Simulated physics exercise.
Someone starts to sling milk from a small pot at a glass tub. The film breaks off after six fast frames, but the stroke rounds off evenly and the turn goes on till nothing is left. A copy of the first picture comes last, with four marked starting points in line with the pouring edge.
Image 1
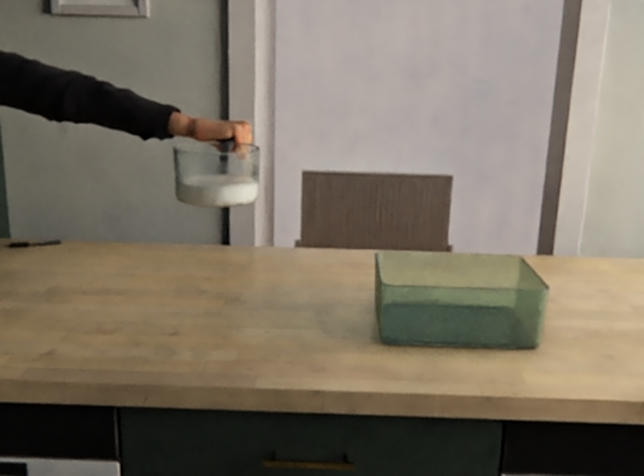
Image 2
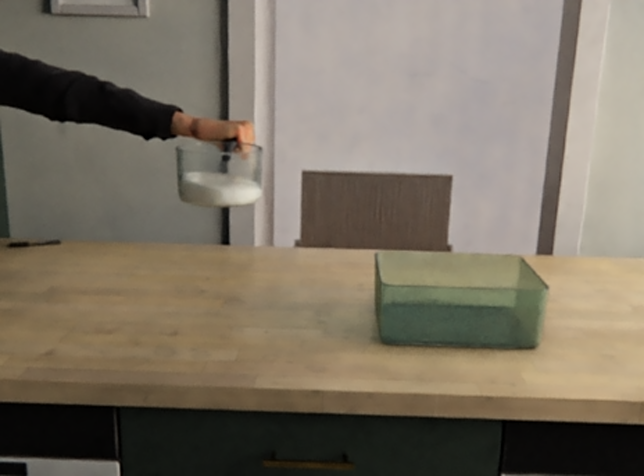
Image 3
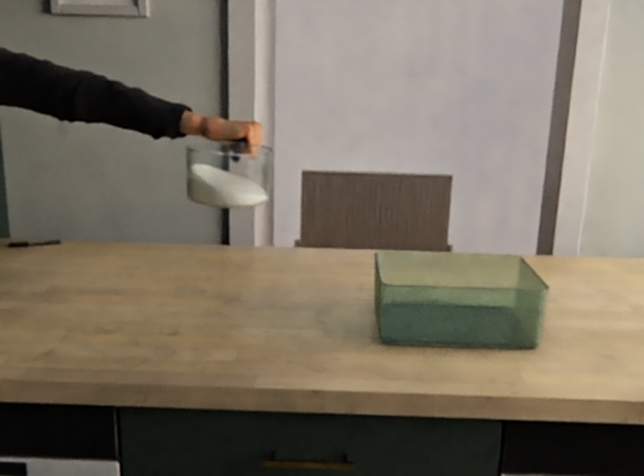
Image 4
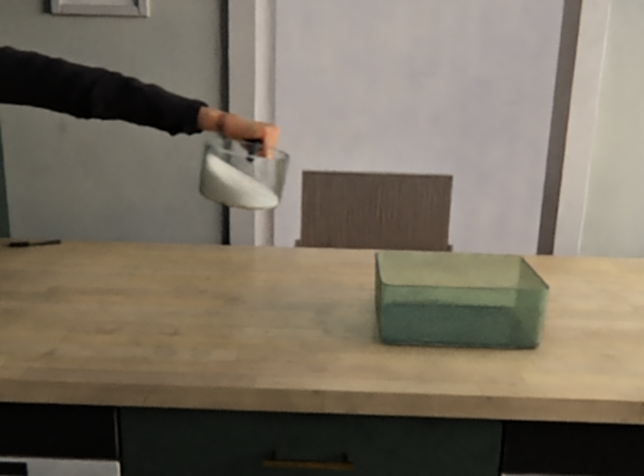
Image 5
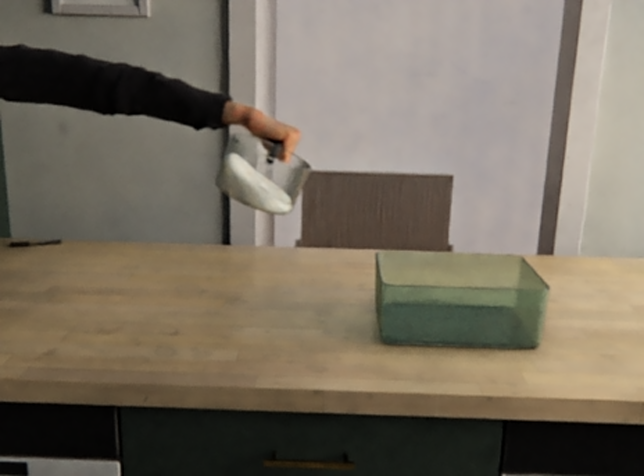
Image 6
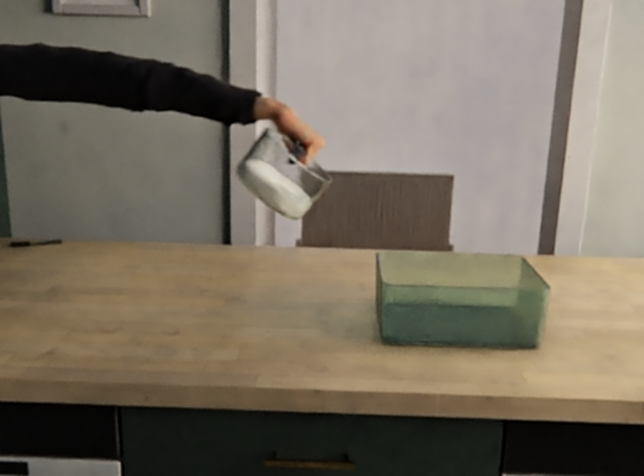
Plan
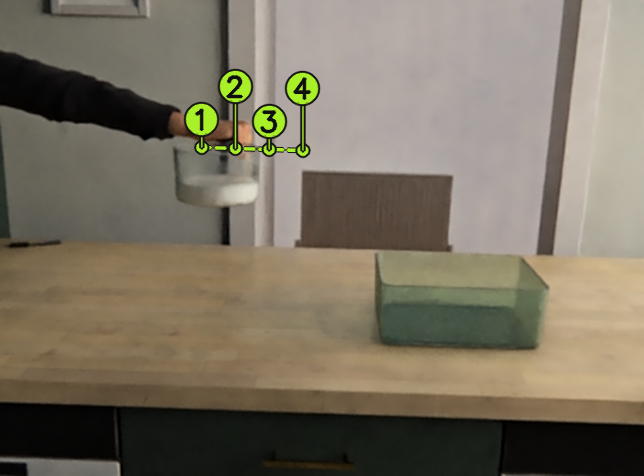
A hand in a dark sleeve held a small clear pot of milk above a wooden counter, then moved it right toward a green glass tub, tilting it steadily as the milk sloshed inside.
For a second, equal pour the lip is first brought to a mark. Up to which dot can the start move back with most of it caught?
The limit is 1.
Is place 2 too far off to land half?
No, that is safe.
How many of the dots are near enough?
All of them.
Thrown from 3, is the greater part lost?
No, that is safe.
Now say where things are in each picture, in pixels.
Upright, lip at (258, 149); tub from (379, 342) to (540, 347); nothing has left yet, in the first picture.
Upright, lip at (261, 149); nothing has left yet, in the second picture.
Tipped about 2°, lip at (271, 150); nothing has left yet, in the third picture.
Tipped about 10°, lip at (288, 156); nothing has left yet, in the fourth picture.
Tipped about 22°, lip at (310, 167); nothing has left yet, in the fifth picture.
Tipped about 37°, lip at (331, 180); nothing has left yet, in the sixth picture.
In lime, 1 at (201, 147); 2 at (235, 148); 3 at (269, 149); 4 at (302, 150).
If 1 is chosen, about 69 % lands in the tub, 17 % falls short and 14 % goes beside or beyond.
If 2 is chosen, about 76 % lands in the tub, 4 % falls short and 20 % goes beside or beyond.
If 3 is chosen, about 82 % lands in the tub, 9 % falls short and 9 % goes beside or beyond.
If 4 is chosen, about 91 % lands in the tub, 6 % falls short and 3 % goes beside or beyond.
